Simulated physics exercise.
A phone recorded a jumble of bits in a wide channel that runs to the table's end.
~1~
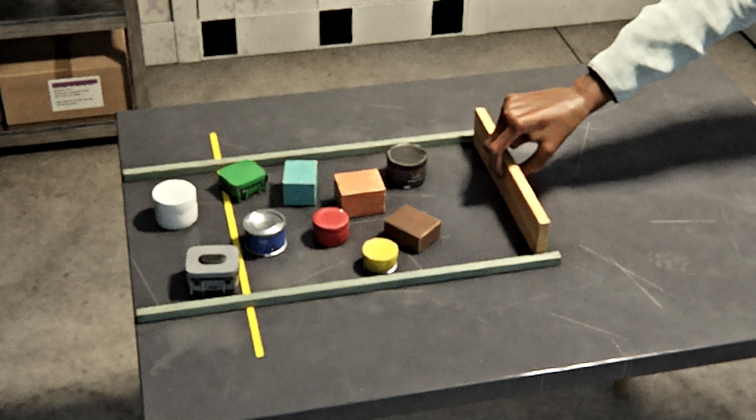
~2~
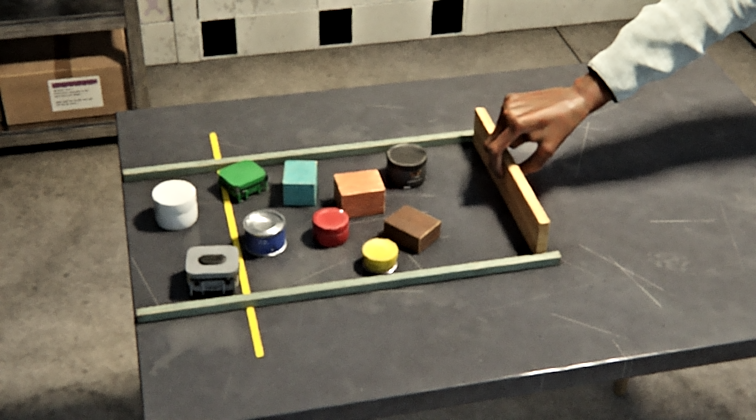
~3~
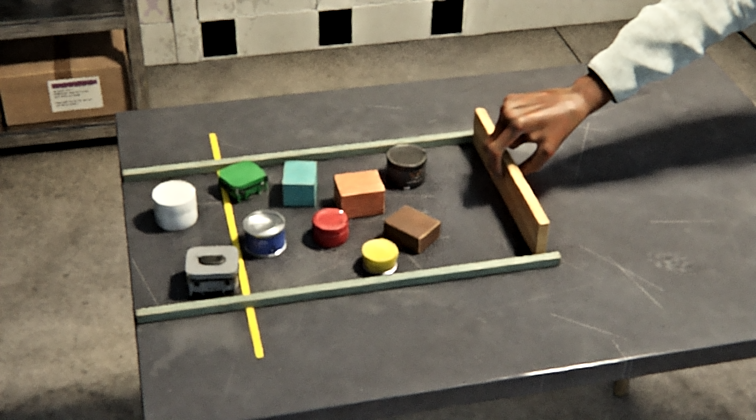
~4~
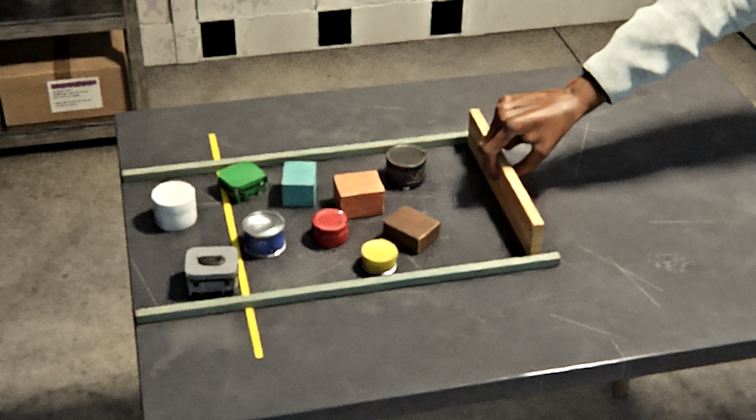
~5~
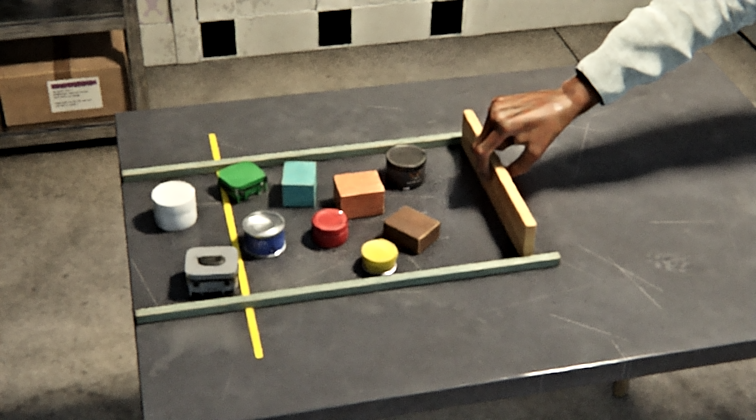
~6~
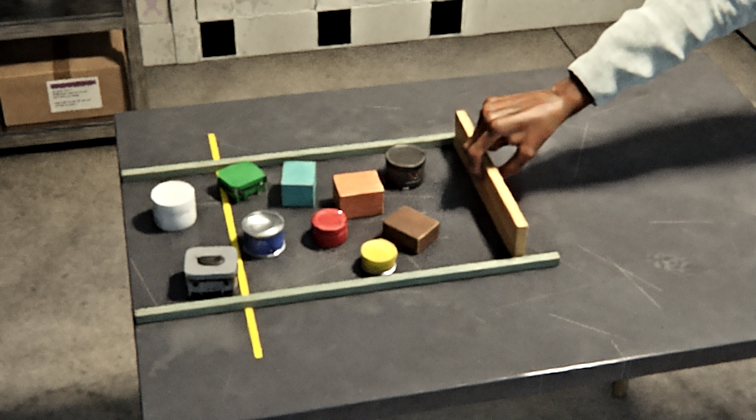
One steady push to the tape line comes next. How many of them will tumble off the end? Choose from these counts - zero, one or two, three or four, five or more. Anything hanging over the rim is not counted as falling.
Count: Zero.
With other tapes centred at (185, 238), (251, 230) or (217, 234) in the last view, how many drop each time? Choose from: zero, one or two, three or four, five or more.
Taking the places one by one, it comes to three or four; zero; one or two.
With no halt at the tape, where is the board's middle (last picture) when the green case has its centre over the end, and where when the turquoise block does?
The middle is at (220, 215) when it's the green case, and at (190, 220) when it's the turquoise block.
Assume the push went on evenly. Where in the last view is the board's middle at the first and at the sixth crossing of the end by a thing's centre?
Roughly (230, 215) and then roughly (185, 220).
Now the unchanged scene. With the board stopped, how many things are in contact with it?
4 touch it.
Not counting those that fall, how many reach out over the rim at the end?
The number overhanging is 3.
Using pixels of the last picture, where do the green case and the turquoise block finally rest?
Roughly (133, 187); the other one roughly (166, 200).
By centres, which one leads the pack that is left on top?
White lid.
Soon after, none off yet; white lid at rest near (174, 206); grey case at rest near (212, 271); green case at rest near (241, 182).
Then, none off yet; white lid at rest near (174, 206); grey case at rest near (212, 271); green case moved about its own width near (206, 182).
At rest, the number that fall off is zero.
